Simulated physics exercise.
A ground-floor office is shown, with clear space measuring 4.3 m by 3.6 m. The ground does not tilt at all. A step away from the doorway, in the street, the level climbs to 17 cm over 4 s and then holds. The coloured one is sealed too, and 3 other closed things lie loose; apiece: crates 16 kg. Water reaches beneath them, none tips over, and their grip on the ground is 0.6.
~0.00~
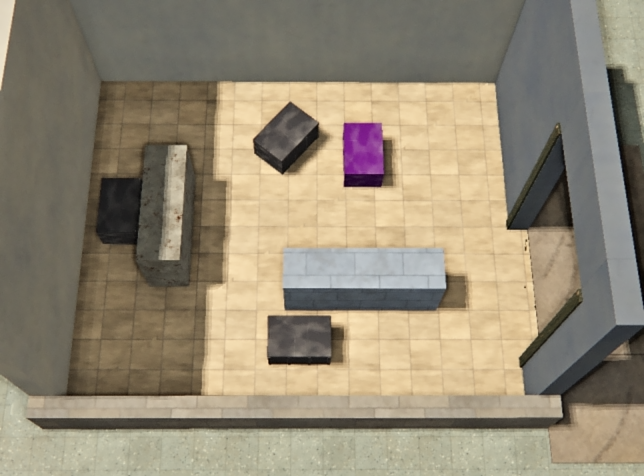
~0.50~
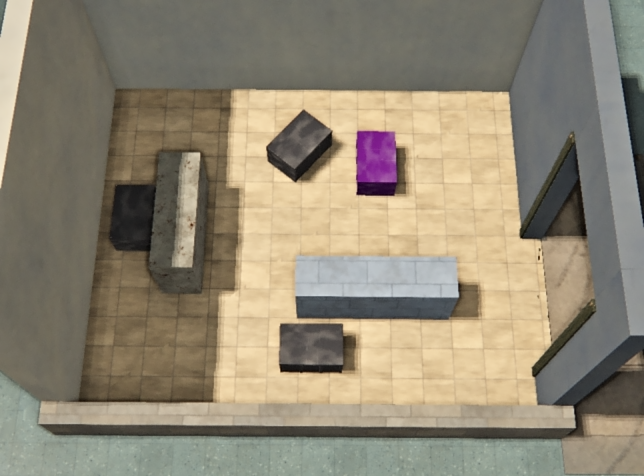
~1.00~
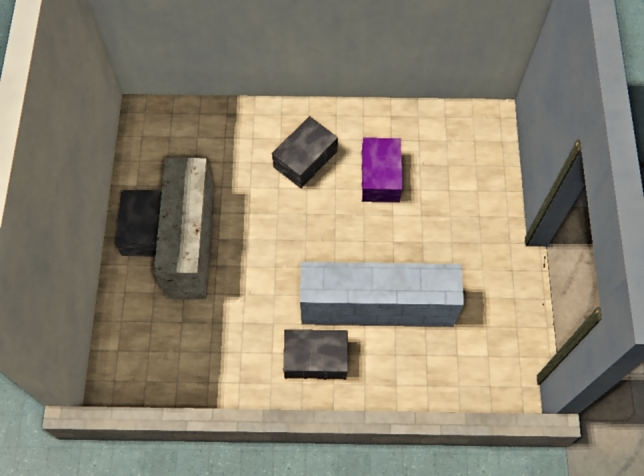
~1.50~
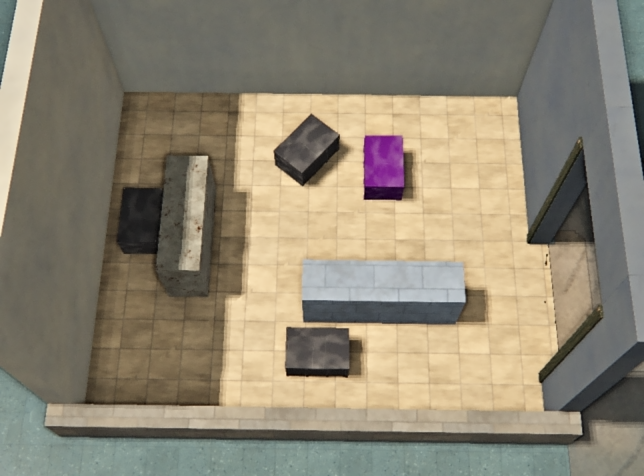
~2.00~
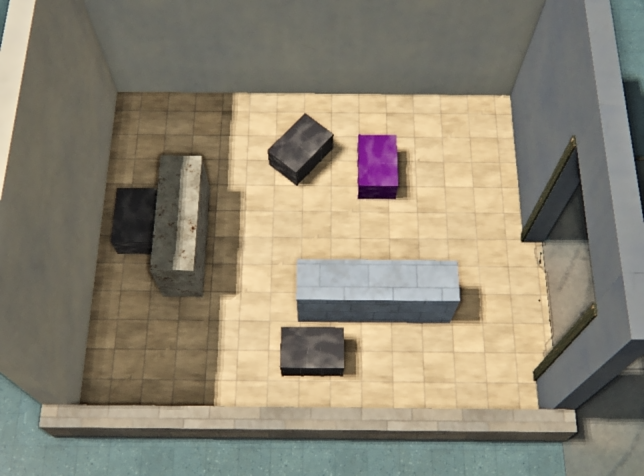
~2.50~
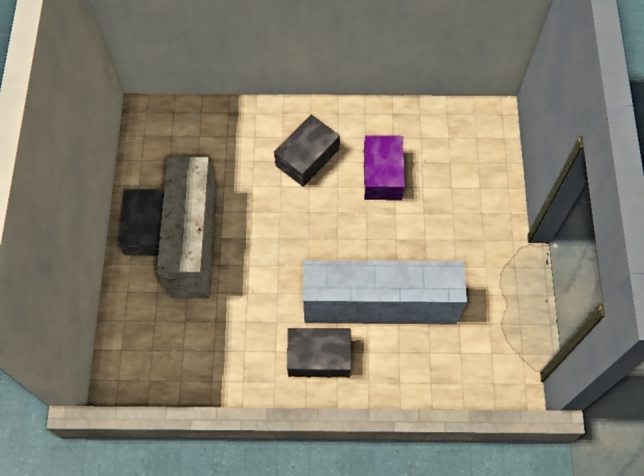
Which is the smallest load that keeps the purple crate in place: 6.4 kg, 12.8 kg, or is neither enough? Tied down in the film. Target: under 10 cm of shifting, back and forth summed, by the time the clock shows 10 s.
Looks to me like neither option works.
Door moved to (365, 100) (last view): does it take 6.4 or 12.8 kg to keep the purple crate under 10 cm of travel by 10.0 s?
Okay, so both masses fail.
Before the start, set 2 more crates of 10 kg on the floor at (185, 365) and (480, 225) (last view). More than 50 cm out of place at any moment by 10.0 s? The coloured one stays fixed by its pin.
Order as asked: Goes beyond / goes beyond.
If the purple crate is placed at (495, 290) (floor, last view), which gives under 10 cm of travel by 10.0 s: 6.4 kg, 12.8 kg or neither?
No load works.
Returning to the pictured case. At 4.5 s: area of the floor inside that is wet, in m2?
Somewhere about 4.0 m2, give or take.
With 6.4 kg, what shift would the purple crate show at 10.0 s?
I'd put it at about 150 cm.
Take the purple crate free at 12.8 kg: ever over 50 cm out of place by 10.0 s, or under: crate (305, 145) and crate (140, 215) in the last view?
In turn: Below, below.
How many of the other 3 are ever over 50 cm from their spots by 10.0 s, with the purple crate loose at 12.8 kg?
Counting them up, I find 1.
After 3.5 s the purple crate would be 0 cm from its start with 6.4 kg and 0 cm from its start with 12.8 kg; 0 cm of water round it then.
After 4.5 s the purple crate would be 0 cm from its start with 6.4 kg and 0 cm from its start with 12.8 kg; 2 cm of water round it then.
After 7.0 s the purple crate would be 57 cm from its start with 6.4 kg and 34 cm from its start with 12.8 kg; 5 cm of water round it then.
After 10.0 s the purple crate would be 161 cm from its start with 6.4 kg and 34 cm from its start with 12.8 kg; 6 cm of water round it then.
